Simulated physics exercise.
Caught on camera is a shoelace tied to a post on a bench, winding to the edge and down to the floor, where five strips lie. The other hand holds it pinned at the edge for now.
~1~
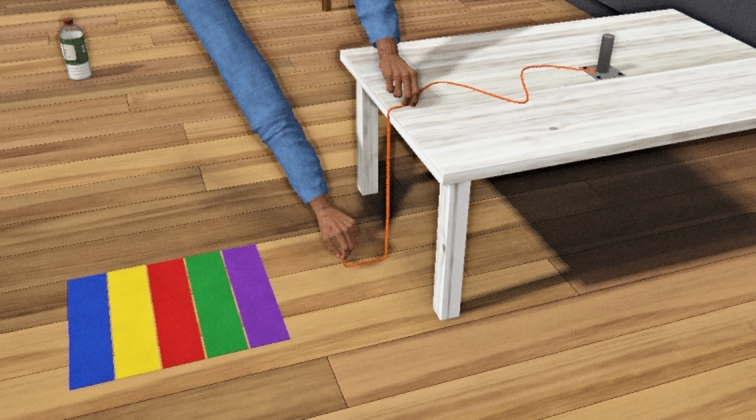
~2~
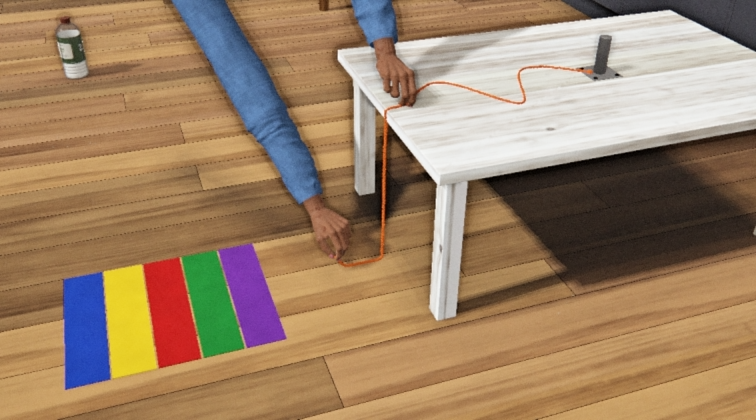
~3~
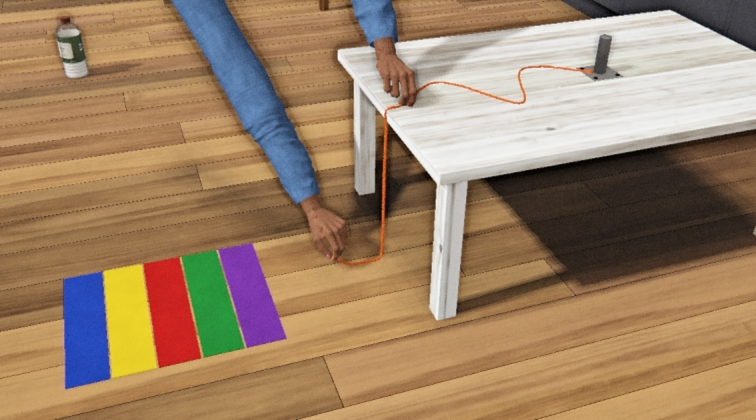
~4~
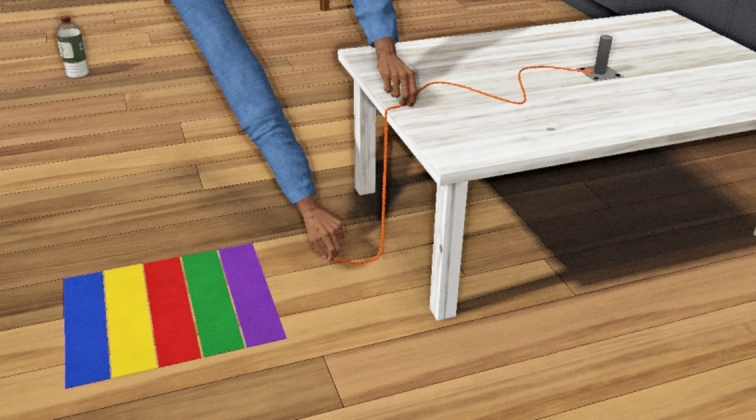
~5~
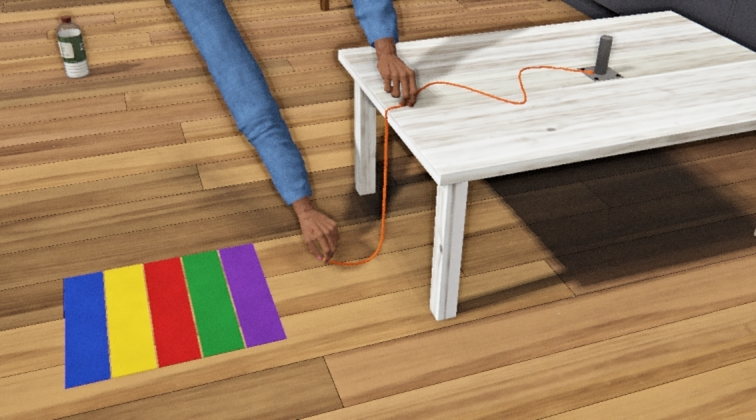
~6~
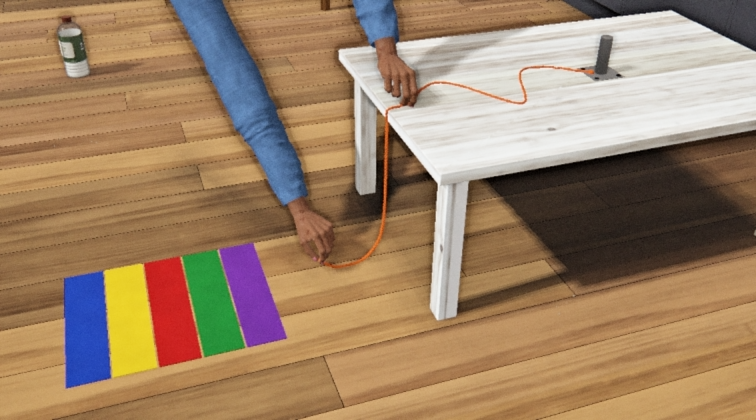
On a wooden floor beside a white bench, a hand draws an orange shoelace slightly left.
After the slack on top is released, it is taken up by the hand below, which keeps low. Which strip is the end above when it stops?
The blue one.
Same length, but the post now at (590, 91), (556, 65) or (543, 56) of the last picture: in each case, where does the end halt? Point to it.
In order, near (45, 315), (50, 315) and (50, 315).
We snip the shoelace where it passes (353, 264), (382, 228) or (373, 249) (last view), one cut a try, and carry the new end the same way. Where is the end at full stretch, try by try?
The three cuts give roughly (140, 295), (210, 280) and (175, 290) respectively.
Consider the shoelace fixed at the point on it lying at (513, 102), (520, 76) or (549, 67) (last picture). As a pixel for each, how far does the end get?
Going through the tries, I'd expect close to (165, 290), (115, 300) and lastly (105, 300).
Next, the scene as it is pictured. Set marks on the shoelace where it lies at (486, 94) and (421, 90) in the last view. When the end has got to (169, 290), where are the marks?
First at (416, 103), next at (374, 156).
A little later, end near (169, 290); over red.
Next, end near (117, 300); over yellow.
When it is tight, end near (87, 306); over blue. It halts on the blue strip.
